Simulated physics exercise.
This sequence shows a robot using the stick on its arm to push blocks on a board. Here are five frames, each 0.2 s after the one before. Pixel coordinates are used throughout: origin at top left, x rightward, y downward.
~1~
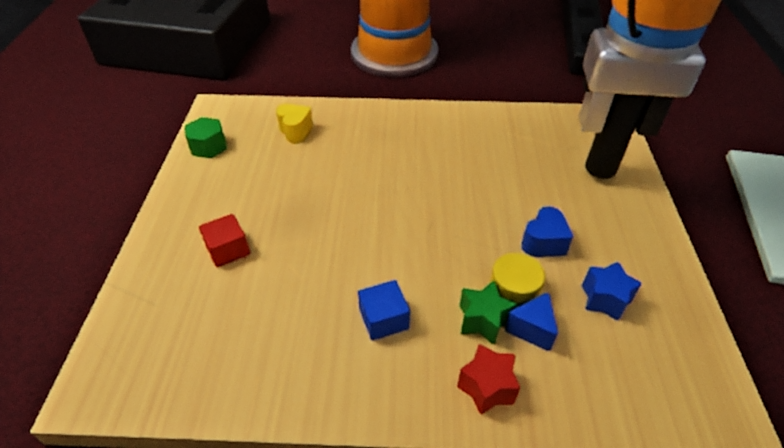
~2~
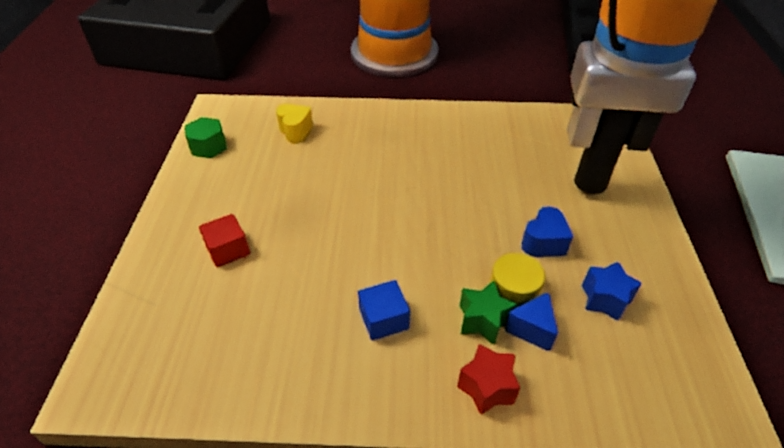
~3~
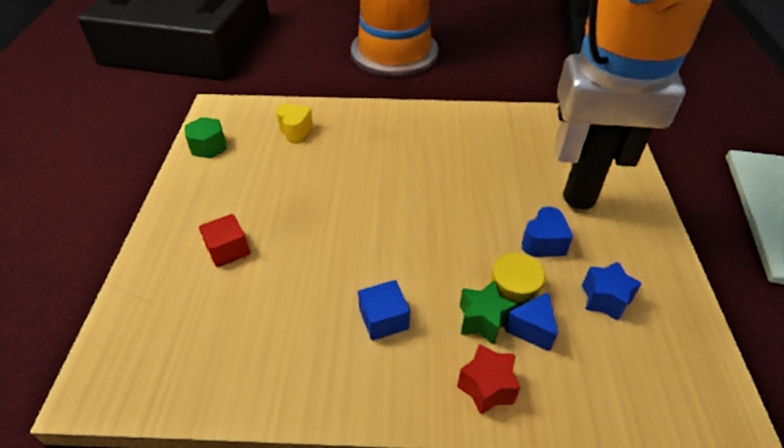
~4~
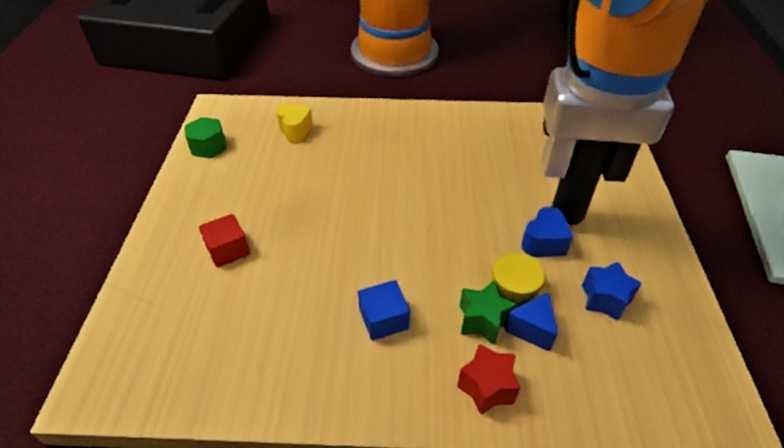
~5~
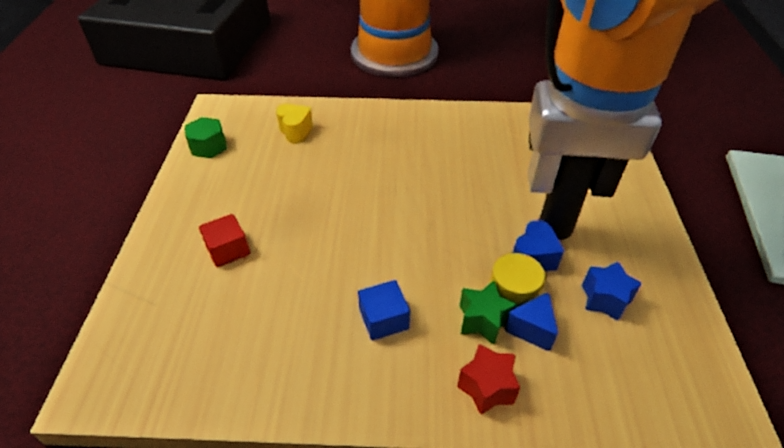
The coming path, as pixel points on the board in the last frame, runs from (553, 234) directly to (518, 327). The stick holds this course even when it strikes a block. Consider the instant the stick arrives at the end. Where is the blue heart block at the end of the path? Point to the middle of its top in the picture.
The point I'd pick in the picture is (483, 276).
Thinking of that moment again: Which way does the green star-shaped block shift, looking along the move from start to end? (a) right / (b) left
Correct choice: A.
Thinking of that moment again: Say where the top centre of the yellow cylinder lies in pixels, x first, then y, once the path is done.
Just about (449, 306).
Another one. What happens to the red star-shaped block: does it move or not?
Gets moved.
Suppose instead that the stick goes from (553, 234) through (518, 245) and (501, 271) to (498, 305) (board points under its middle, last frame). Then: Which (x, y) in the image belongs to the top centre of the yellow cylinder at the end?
Near (495, 332).
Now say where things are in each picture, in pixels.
Stick tip (601, 169); block tops, green star-shaped block (487, 303); red star-shaped block (492, 370); yellow cylinder (519, 272); blue three-sided block (538, 312); blue heart block (550, 224), in the first frame.
Stick (590, 183); blocks unchanged, in the second frame.
Stick (579, 198); blocks unchanged, in the third frame.
Stick (568, 213); blocks unchanged, in the fourth frame.
Stick (555, 228); green star-shaped block (487, 303); red star-shaped block (492, 370); yellow cylinder (519, 272); blue three-sided block (538, 312); blue heart block (539, 239), in the fifth frame.
The first path, step by step. One third of the way, stick (544, 256); green star-shaped block (473, 325), turned 20° anticlockwise; yellow cylinder (496, 293); blue heart block (512, 260), turned 40° clockwise.
Two thirds of the way, stick (532, 287); green star-shaped block (451, 348), turned 45° anticlockwise; red star-shaped block (491, 383), turned 30° anticlockwise; yellow cylinder (456, 307); blue heart block (488, 273), turned 90° clockwise.
At the end, stick (520, 321); green star-shaped block (450, 349), turned 50° anticlockwise; red star-shaped block (491, 383), turned 30° anticlockwise; yellow cylinder (449, 306); blue three-sided block (540, 341); blue heart block (483, 276), turned 120° clockwise.
